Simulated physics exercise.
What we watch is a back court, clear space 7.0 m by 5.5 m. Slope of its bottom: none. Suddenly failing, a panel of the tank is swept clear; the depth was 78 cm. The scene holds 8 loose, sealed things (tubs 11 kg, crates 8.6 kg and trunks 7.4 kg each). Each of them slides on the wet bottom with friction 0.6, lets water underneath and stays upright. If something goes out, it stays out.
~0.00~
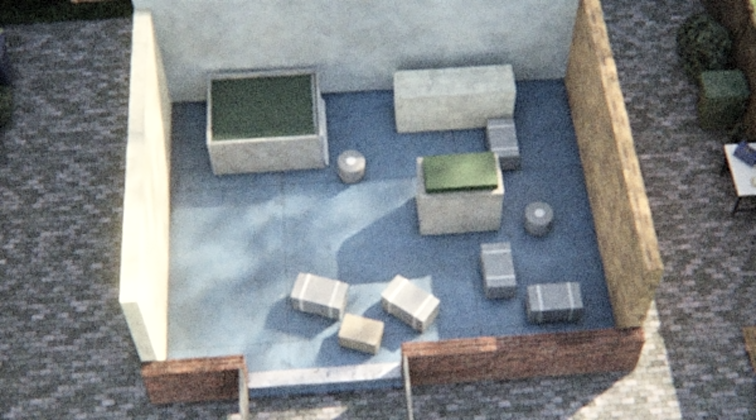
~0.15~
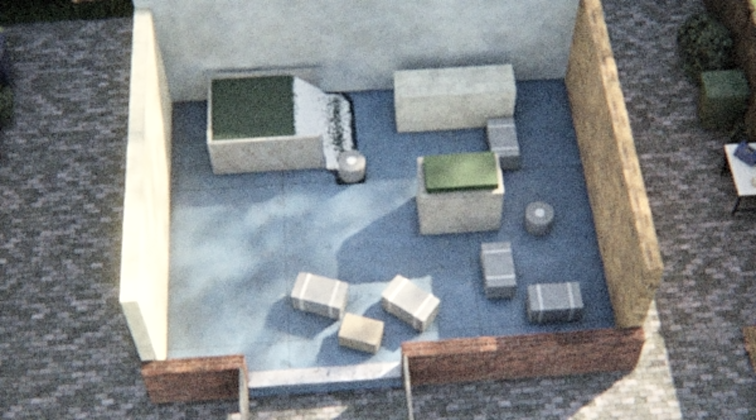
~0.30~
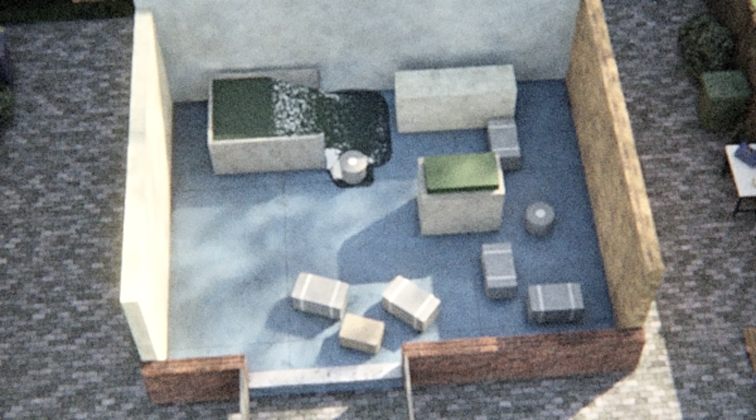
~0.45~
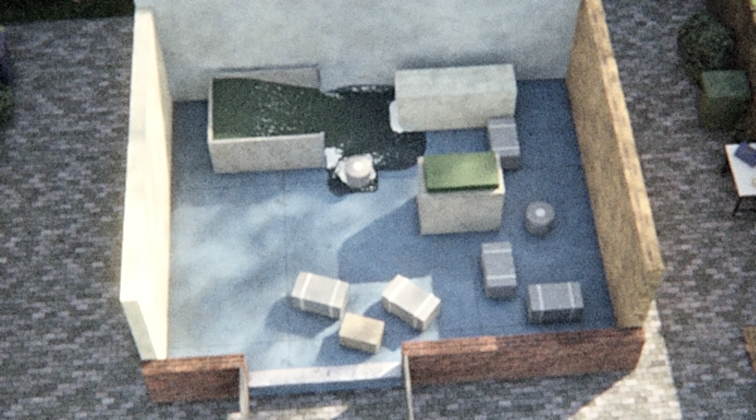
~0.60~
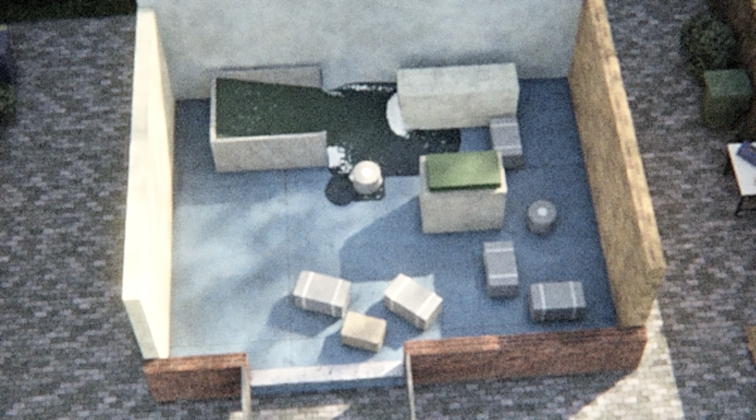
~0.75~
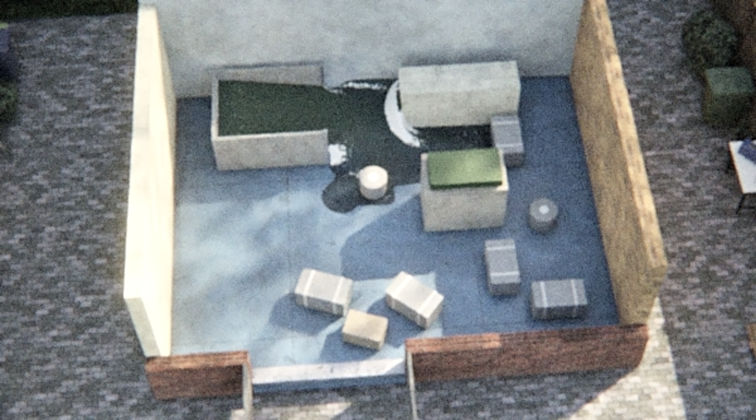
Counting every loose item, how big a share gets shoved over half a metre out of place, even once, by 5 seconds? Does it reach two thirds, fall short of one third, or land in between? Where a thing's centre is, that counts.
My guess is it is going to land at two thirds or higher.
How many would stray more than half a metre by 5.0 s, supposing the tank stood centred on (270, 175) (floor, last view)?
The count would be 6.
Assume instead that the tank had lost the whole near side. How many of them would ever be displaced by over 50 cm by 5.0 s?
Result: 4.
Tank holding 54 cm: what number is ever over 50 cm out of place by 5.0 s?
It would come to 3 of them.
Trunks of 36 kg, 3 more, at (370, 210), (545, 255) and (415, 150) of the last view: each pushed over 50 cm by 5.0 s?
Within it, beyond it, beyond it.
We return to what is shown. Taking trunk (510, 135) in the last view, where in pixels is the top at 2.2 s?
Near (579, 144).
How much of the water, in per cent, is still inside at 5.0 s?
Around 98 % of the water.
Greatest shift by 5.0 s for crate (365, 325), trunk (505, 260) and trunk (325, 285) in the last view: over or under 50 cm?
Result, in order: Overshooting / undershooting / undershooting.
After 1.1 s 1 of 8 are over 50 cm from their spots; 0 afloat.
After 2.2 s 2 of 8 are over 50 cm from their spots; 1 afloat.
After 3.5 s 3 of 8 are over 50 cm from their spots; 2 afloat.
After 5.0 s 6 of 8 are over 50 cm from their spots, and 6 have been at some point; 3 afloat.
